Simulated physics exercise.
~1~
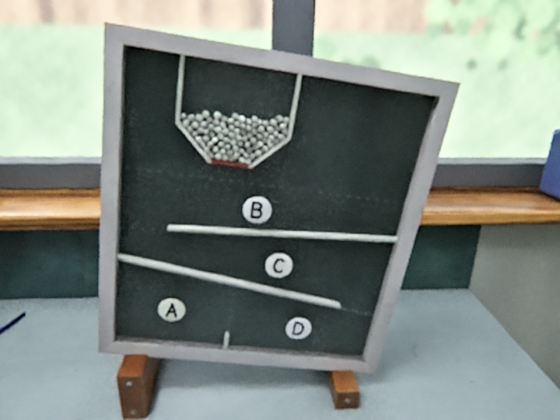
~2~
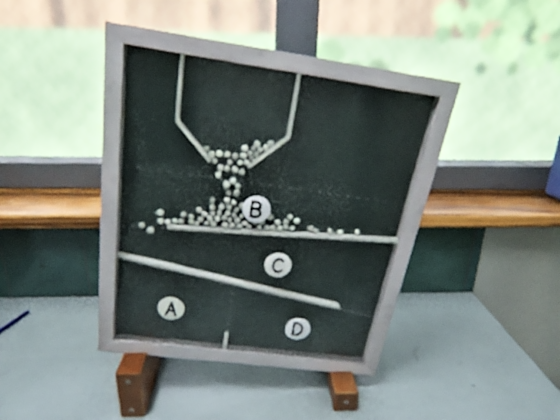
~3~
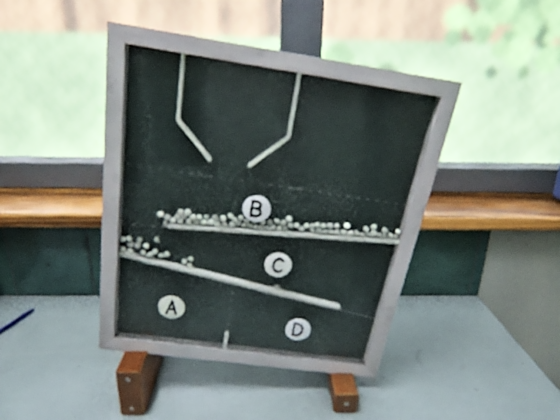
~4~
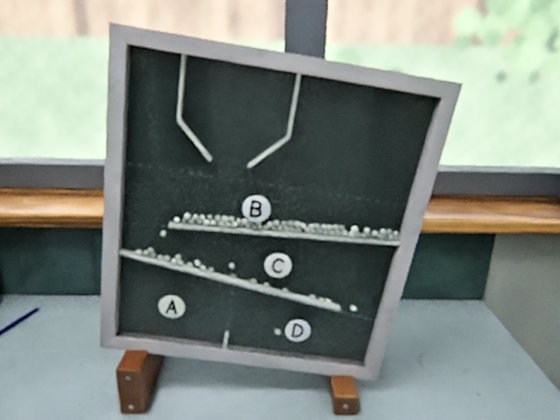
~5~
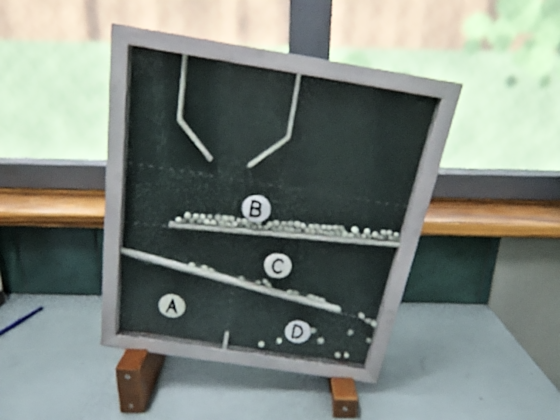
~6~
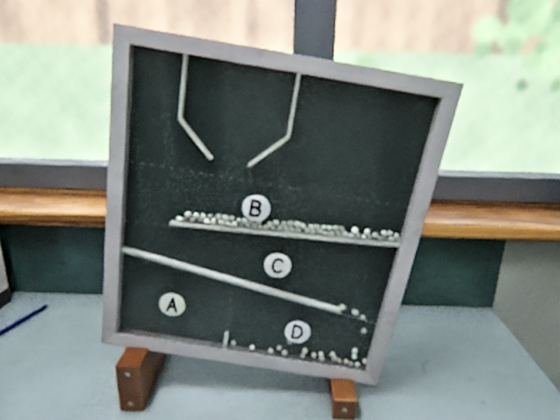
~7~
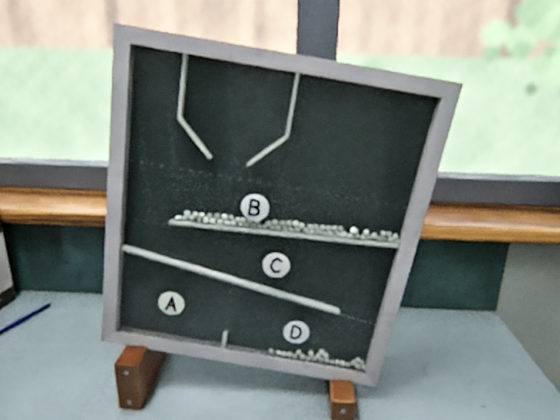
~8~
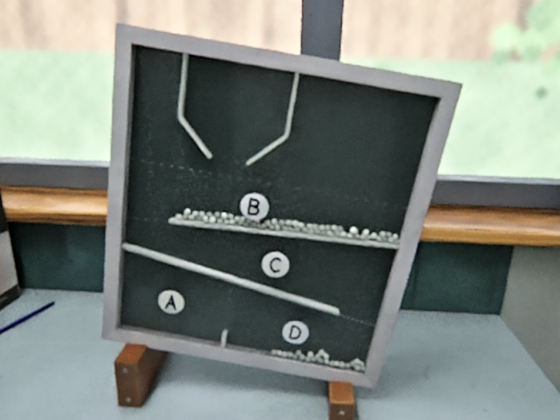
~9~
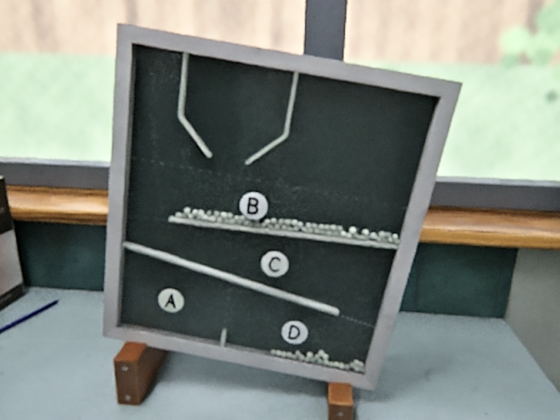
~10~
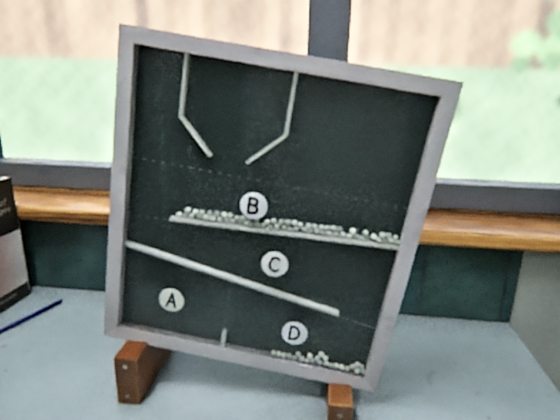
A framed board's hopper drops white beads onto a shelf; most stay, some reach section D.
